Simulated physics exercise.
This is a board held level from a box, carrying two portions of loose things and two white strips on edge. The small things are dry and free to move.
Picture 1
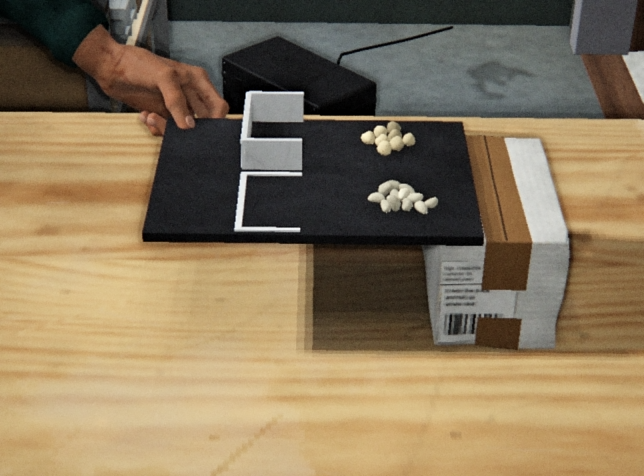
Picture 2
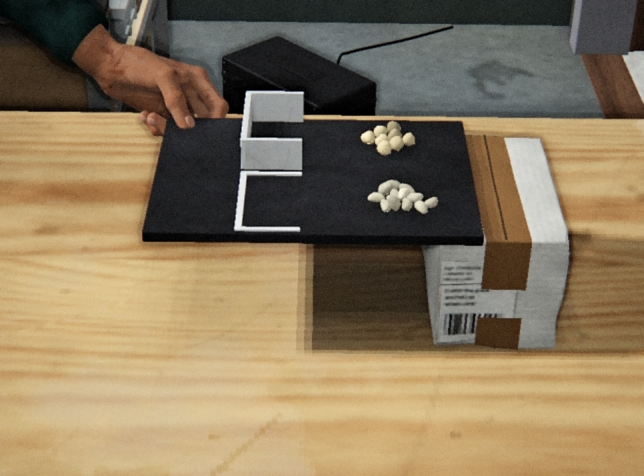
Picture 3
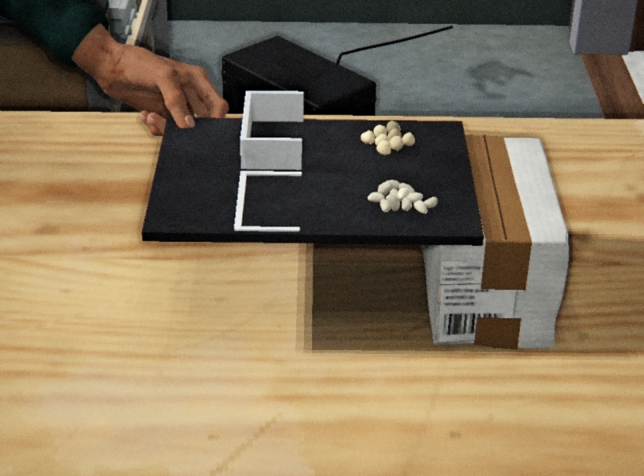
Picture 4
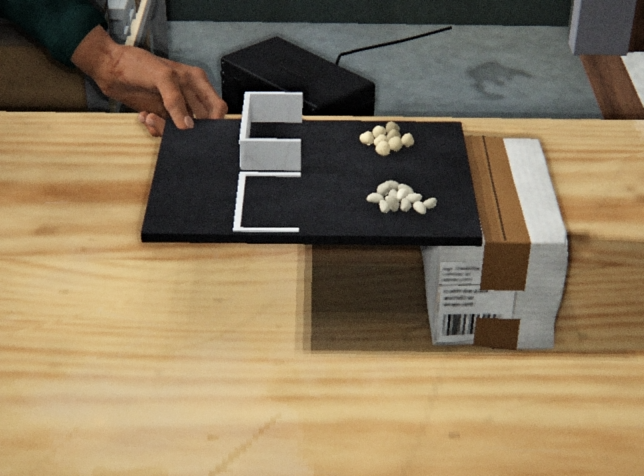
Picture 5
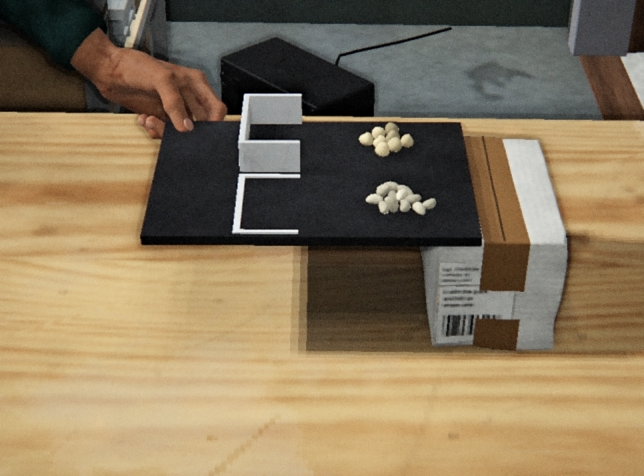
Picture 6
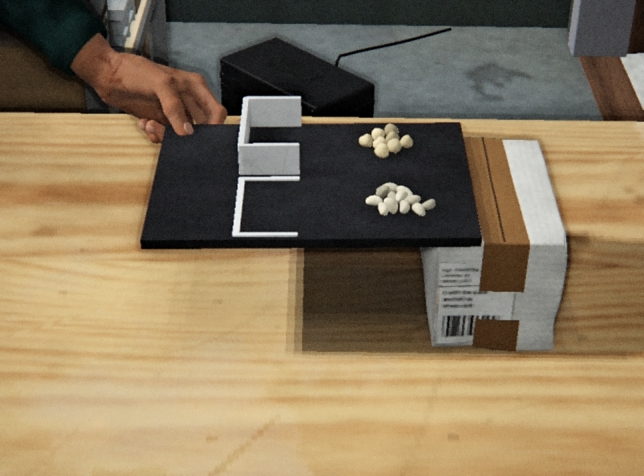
On a pale wooden tabletop, a hand at the left holds one end of a black board level, its right end resting on a taped white box. Two small piles of pale pieces and two white strips sit on it. The held end then lowers very slightly, while the piles stay still.
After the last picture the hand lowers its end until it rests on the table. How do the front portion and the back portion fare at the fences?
In the end the front portion jumps the barrier, and the back portion piles up behind the barrier.
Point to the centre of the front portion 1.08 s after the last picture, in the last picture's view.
Close to (347, 234).
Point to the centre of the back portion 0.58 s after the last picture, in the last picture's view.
Around (366, 155).
Then, 0.58 s later than the last frame, board sloping at 17°; front portion where it was; back portion on its way down.
Then, 1.08 s later than the last frame, board resting at 28°; front portion on its way down; back portion has reached its bar.
Then, 1.51 s later than the last frame, board resting at 28°; front portion roughly two thirds past its bar; back portion has reached its bar.
When it is over, board resting at 28°; front portion every one past its bar; back portion gathered behind its bar.
